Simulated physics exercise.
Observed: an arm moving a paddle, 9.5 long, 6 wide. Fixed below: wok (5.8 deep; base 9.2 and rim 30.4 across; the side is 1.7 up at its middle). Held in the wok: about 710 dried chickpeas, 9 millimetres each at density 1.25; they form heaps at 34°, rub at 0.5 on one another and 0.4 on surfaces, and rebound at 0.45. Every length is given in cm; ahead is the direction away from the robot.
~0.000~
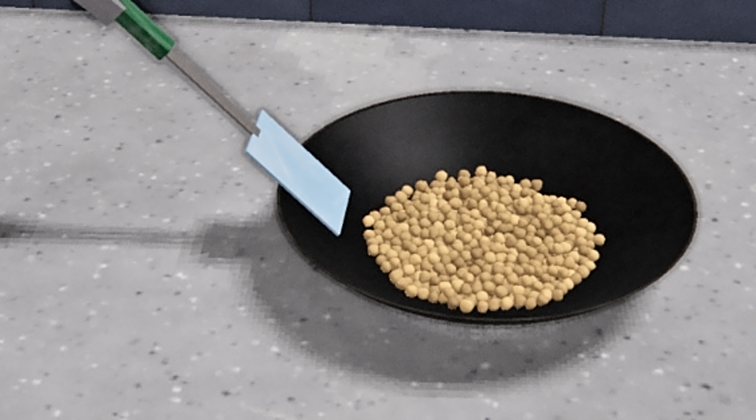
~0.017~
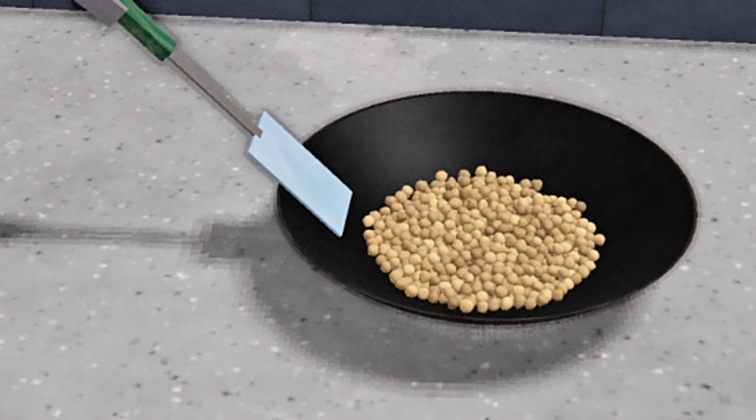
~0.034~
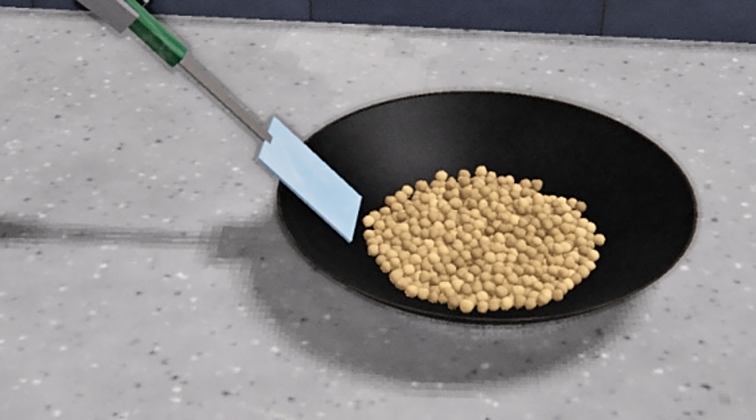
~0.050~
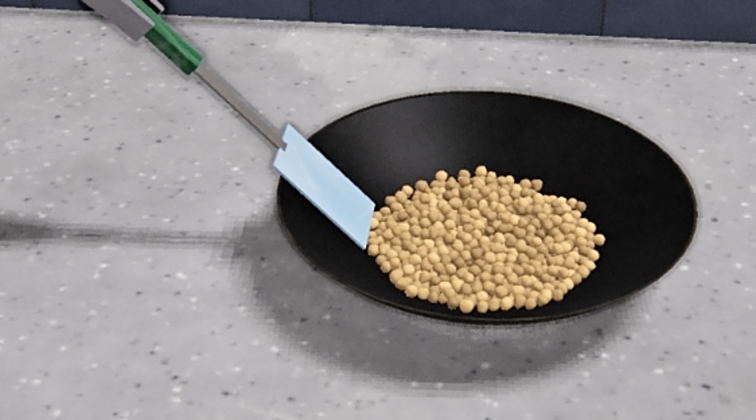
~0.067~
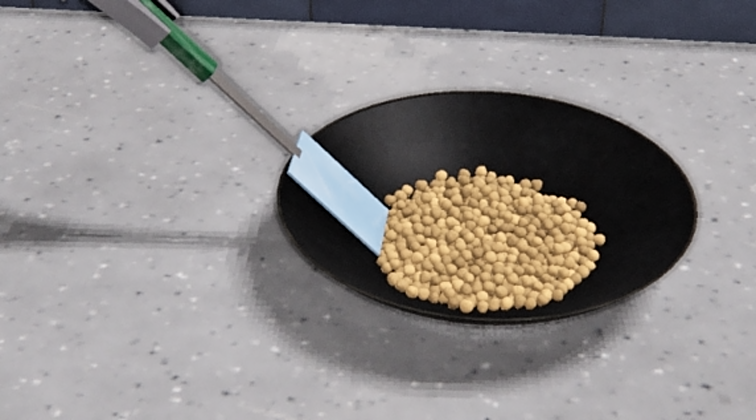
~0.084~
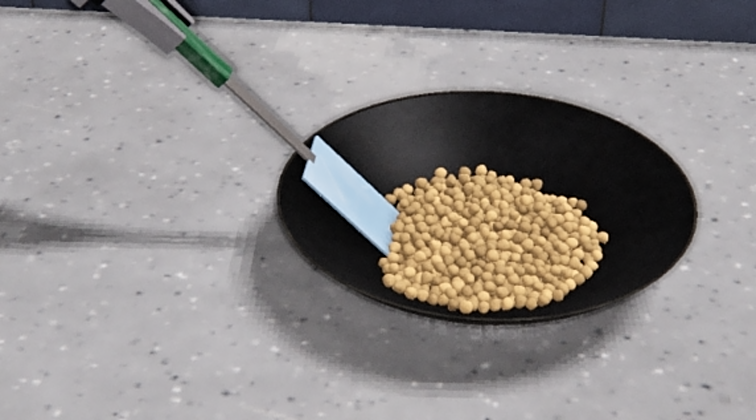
On a speckled grey counter, a pale blue paddle with a green handle moved slowly down and right inside a black wok, then pressed into the left edge of the chickpeas, nudging them slightly.
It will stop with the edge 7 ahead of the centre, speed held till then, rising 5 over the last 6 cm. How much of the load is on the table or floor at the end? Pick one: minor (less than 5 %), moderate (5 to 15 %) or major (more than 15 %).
Minor.
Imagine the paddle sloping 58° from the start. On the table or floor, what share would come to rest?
Estimate: Approx. 0 %.
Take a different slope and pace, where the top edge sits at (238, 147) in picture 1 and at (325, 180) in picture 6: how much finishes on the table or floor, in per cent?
About 10 per cent.
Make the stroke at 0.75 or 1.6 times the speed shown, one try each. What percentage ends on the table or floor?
Close to 0 and 10 percent respectively.
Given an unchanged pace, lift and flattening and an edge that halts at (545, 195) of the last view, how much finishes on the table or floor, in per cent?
I'd estimate about 0 per cent.
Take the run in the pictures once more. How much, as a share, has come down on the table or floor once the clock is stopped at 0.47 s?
I'd put it at around 0 per cent.
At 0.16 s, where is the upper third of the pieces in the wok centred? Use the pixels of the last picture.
(515, 235).
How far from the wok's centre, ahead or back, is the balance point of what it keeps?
Roughly 4.0 centimetres ahead.
After 0.16 s, sloping 46°, highest piece 4 above the table; 709 in the wok.
After 0.24 s, sloping 46°, highest piece 5 above the table; 709 in the wok.
After 0.47 s, sloping 46°, highest piece 6 above the table; 705 in the wok, 4 on the blade or in flight.
After 1.52 s, sloping 46°, highest piece 5 above the table; 704 in the wok, 5 on the table or floor.
At rest, 704 in the wok, 5 on the table or floor. That is 1 % on the table or floor.
